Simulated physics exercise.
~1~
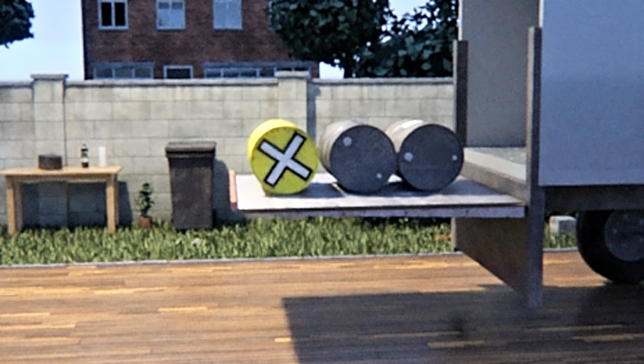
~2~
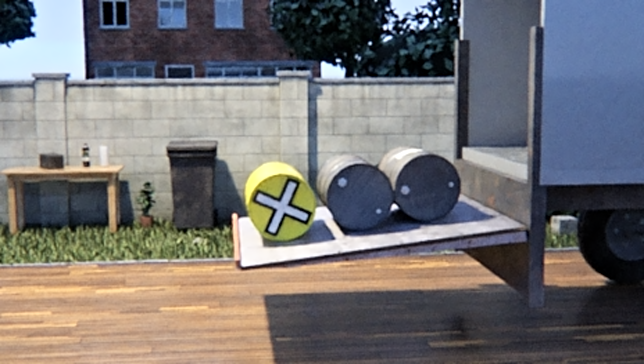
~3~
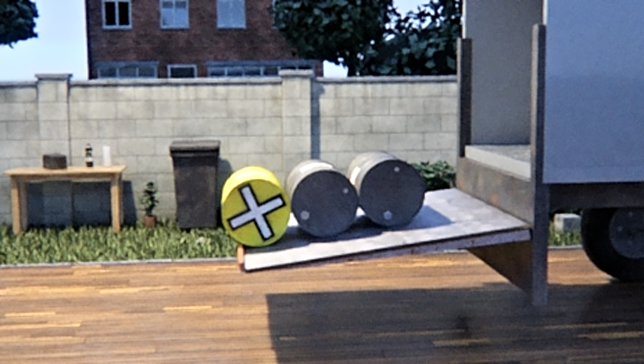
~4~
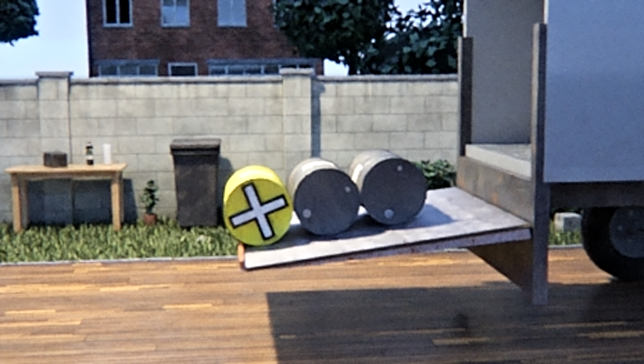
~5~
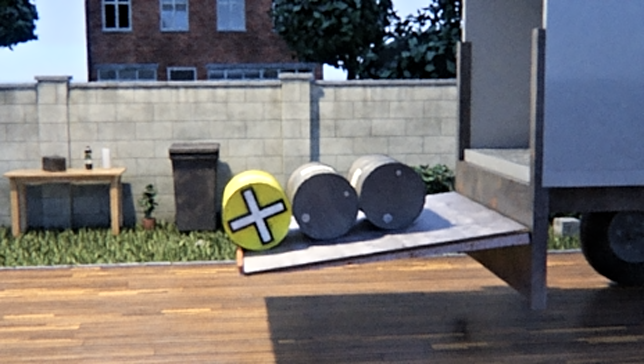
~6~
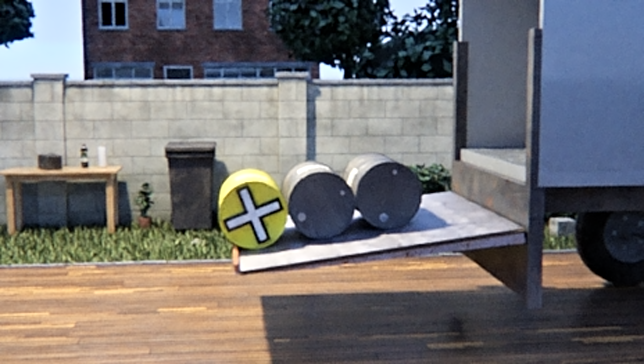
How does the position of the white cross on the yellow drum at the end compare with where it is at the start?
At the end the cross is lower and a little further to the left than it is at the start.
